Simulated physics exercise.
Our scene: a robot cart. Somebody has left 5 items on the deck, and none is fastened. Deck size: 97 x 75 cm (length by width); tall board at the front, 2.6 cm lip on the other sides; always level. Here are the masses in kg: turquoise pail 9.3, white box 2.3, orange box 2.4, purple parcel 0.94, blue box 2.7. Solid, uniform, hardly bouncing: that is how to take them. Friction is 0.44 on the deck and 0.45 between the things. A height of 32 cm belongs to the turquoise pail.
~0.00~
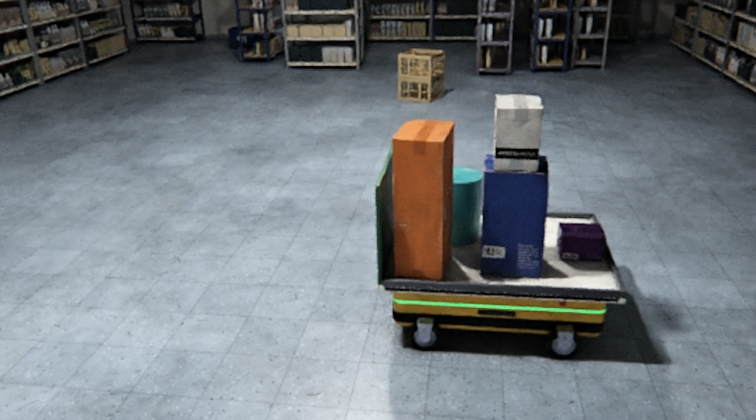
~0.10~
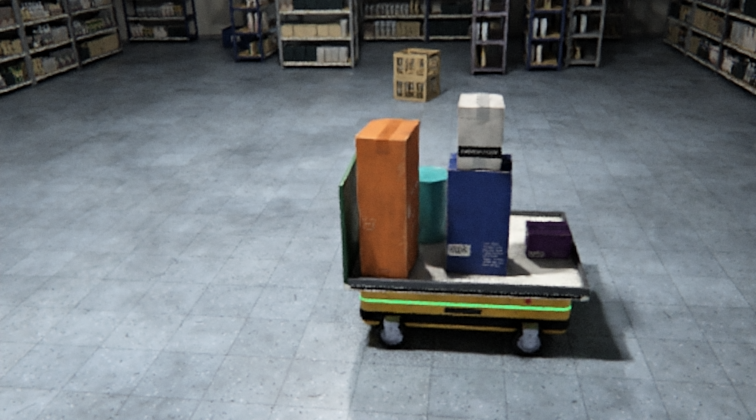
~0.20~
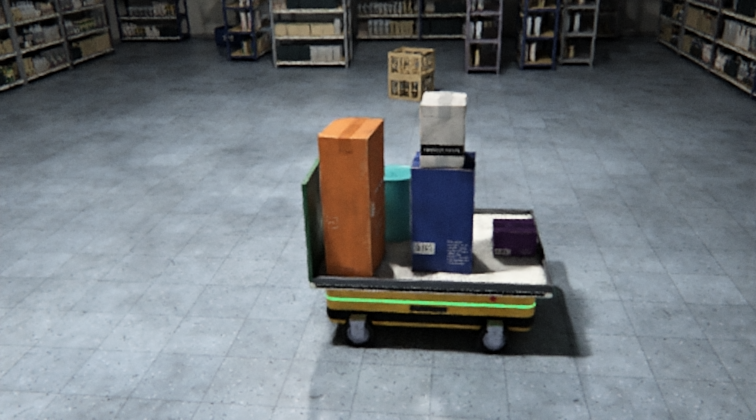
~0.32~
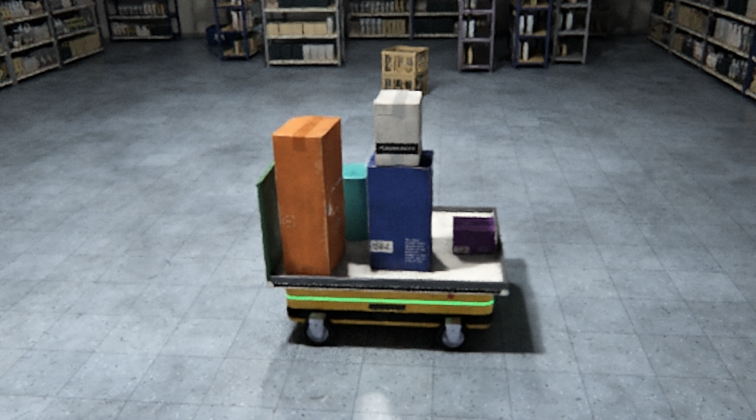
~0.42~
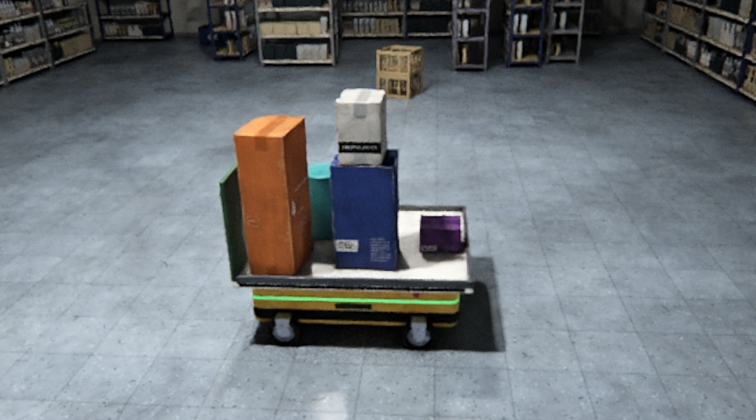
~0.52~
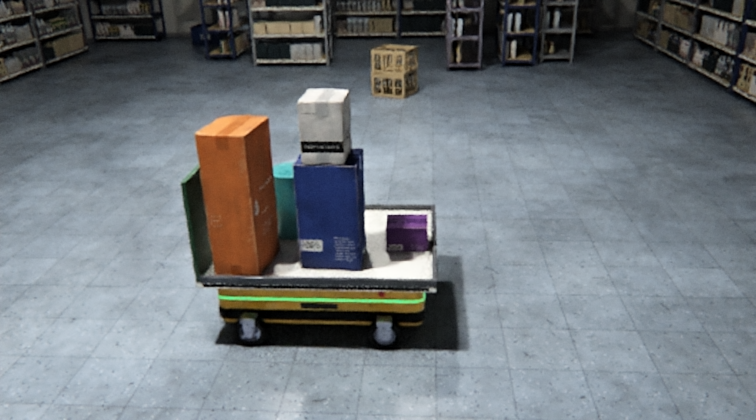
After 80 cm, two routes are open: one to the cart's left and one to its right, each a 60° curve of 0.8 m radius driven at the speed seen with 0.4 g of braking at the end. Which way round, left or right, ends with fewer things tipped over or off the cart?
Left.
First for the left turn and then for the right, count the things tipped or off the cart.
Heading left gives 2 while heading right gives 3.
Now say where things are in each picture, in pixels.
Cart has run 0 cm; turquoise pail (459, 206); white box (517, 132), in the first frame.
Cart has run 15 cm; blue box (478, 214); orange box (390, 200), in the second frame.
Cart has run 30 cm; purple parcel (513, 237); blue box (443, 212), in the third frame.
Cart has run 48 cm; orange box (312, 197); purple parcel (473, 235), in the fourth frame.
Cart has run 63 cm; blue box (367, 209); orange box (277, 197), in the fifth frame.
Cart has run 78 cm; white box (326, 126), in the sixth frame.
Turning left. At 0.92 s, cart has run 138 cm, turned 31°; turquoise pail slid 8 cm near (140, 227); white box leaning 4° near (196, 138); orange box slid 13 cm.
After 1.62 s, cart has run 222 cm, turned 60°; turquoise pail slid 14 cm; white box leaning 3°; orange box slid 15 cm.
After 2.52 s, cart has run 222 cm, turned 60°, stopped; white box and blue box now off the cart; turquoise pail slid 14 cm; orange box slid 15 cm.
At rest (3.0 s), off the cart, white box and blue box; not toppled but over 10 cm from the start, turquoise pail and orange box; the last one in place, give or take 10 cm.
Turning right instead, white box, orange box and blue box tipped over or off the cart, 3 of 5 in all.
